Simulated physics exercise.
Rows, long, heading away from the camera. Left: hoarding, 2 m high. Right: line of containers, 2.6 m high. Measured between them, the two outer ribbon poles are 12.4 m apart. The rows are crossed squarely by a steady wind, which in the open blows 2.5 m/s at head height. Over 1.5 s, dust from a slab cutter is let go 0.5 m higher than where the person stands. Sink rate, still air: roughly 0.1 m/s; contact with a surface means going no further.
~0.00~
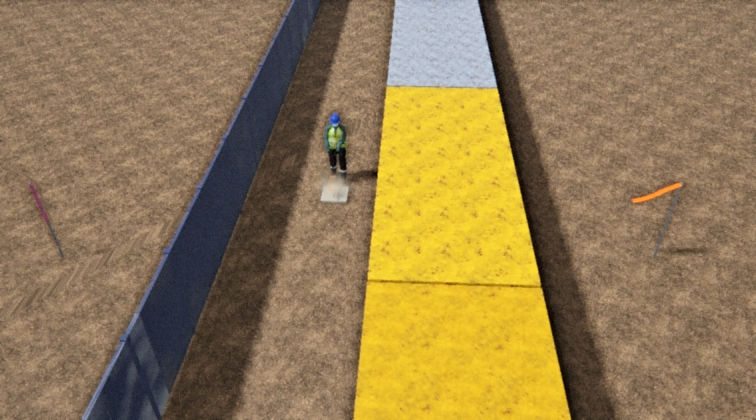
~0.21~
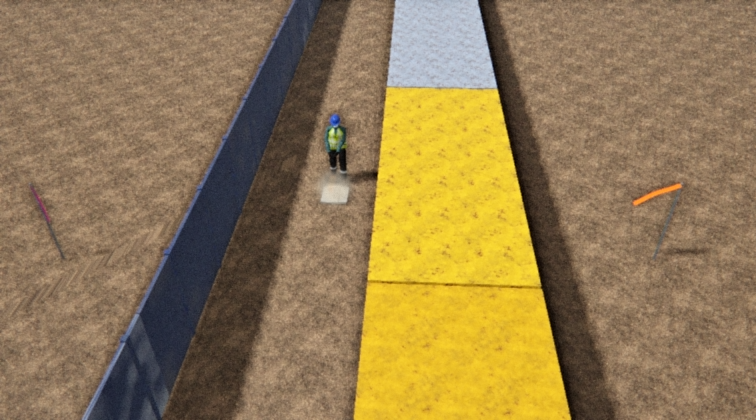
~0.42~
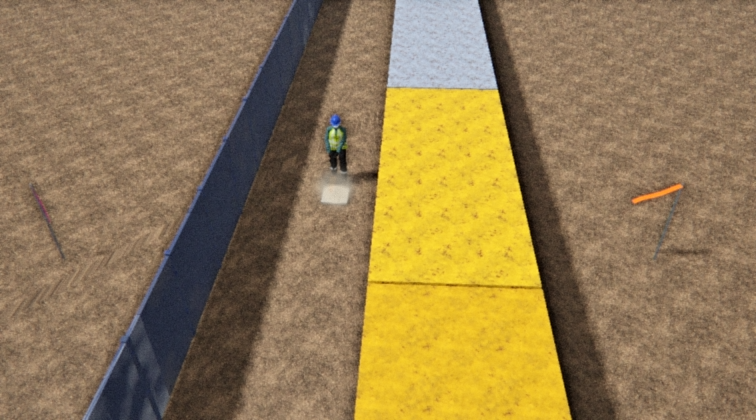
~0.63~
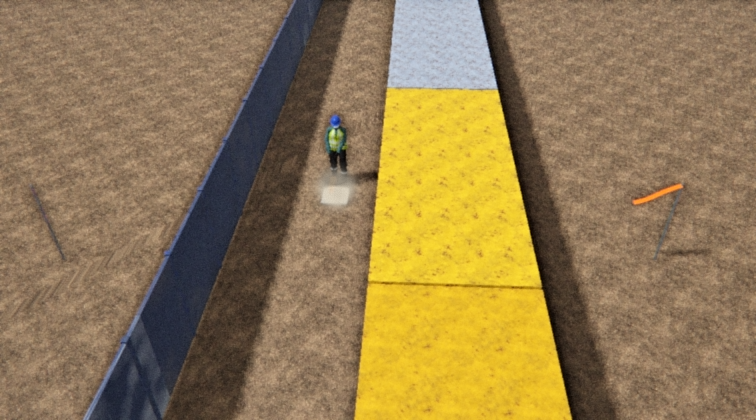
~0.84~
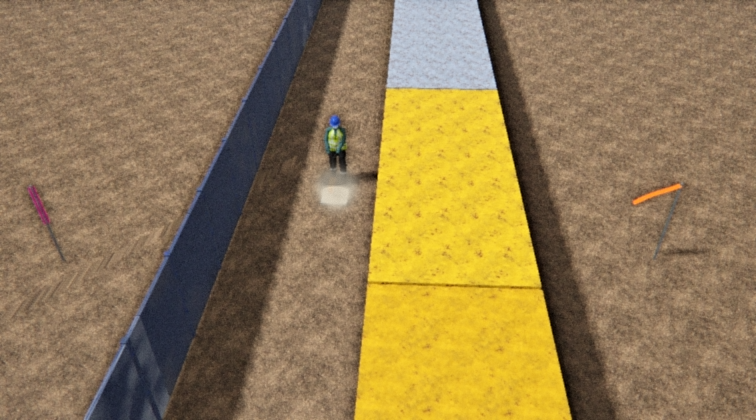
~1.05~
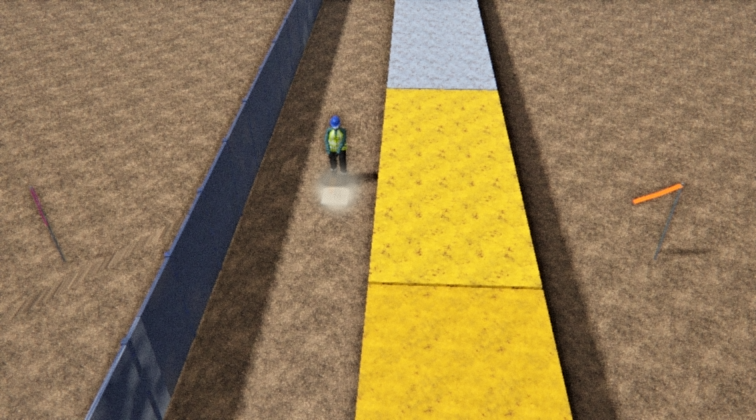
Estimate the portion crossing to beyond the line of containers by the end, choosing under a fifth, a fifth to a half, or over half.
The amount that clears it falls short of one fifth.
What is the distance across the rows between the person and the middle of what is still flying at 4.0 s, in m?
Estimate: Near 0.5 m.
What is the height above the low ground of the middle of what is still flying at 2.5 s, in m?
About 0.4 m high.
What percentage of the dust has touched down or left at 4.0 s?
I'd put it at around 20 per cent.
After 2.5 s, 3 % is no longer flying here, and 0 % is beyond the line of containers; the middle of what still flies is 0.4 m above the low ground, near (341, 192).
After 4.0 s, 22 % is no longer flying here, and 0 % is beyond the line of containers; the middle of what still flies is 0.4 m above the low ground, near (347, 191).
After 8.0 s, 55 % is no longer flying here, and 0 % is beyond the line of containers; the middle of what still flies is 0.8 m above the low ground, near (356, 177).
After 20.0 s, 81 % is no longer flying here, and 0 % is beyond the line of containers; the middle of what still flies is 2.2 m above the low ground, near (280, 121).
After 45.0 s, 96 % is no longer flying here, and 0 % is beyond the line of containers.
